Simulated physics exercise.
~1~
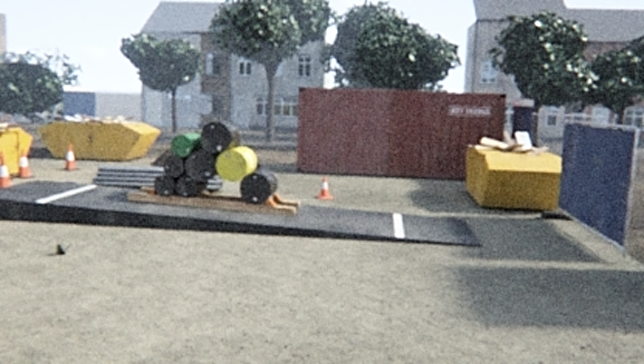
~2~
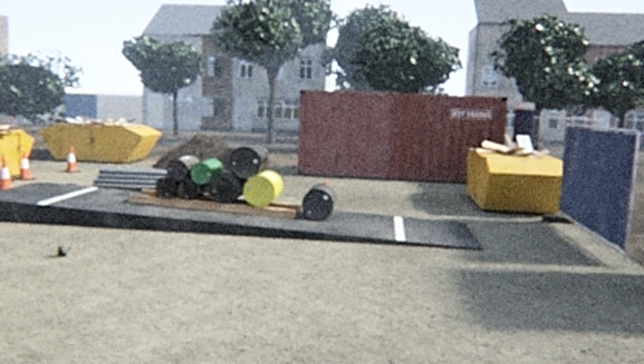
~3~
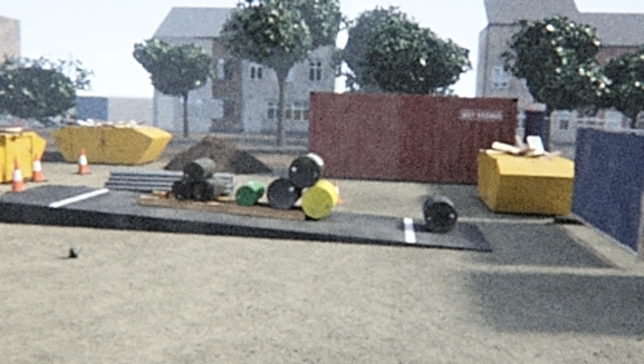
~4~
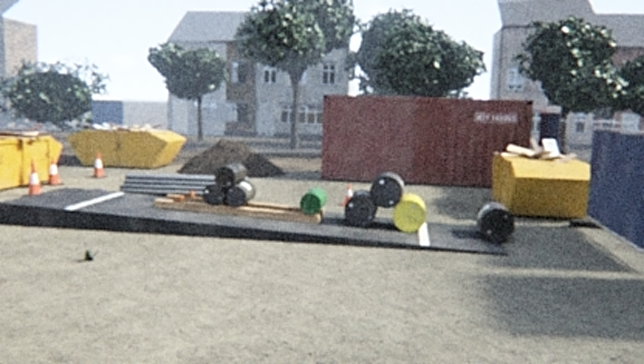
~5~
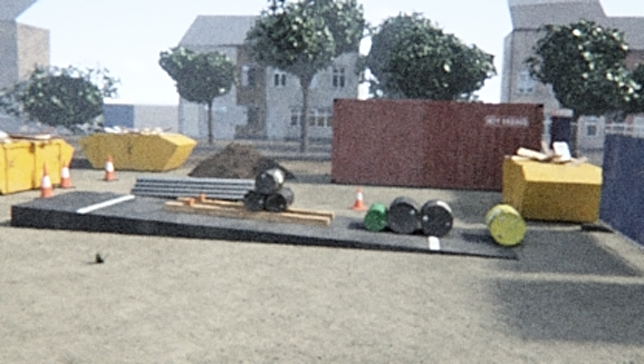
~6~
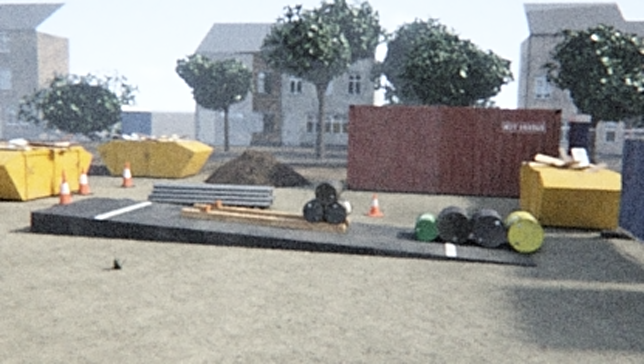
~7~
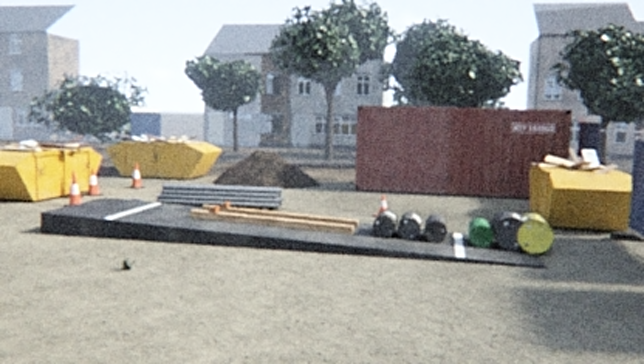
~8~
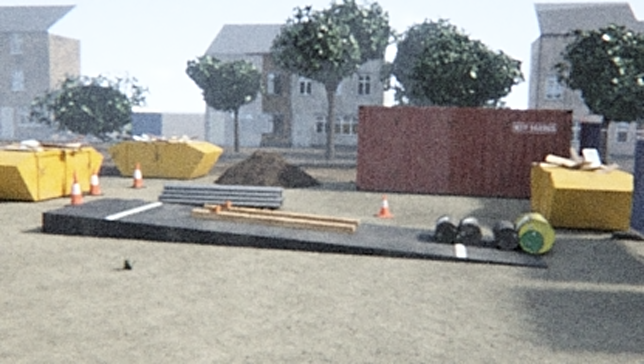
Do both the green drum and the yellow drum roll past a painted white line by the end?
Yes, both of them roll past the white line on the right and end up close together beyond it.
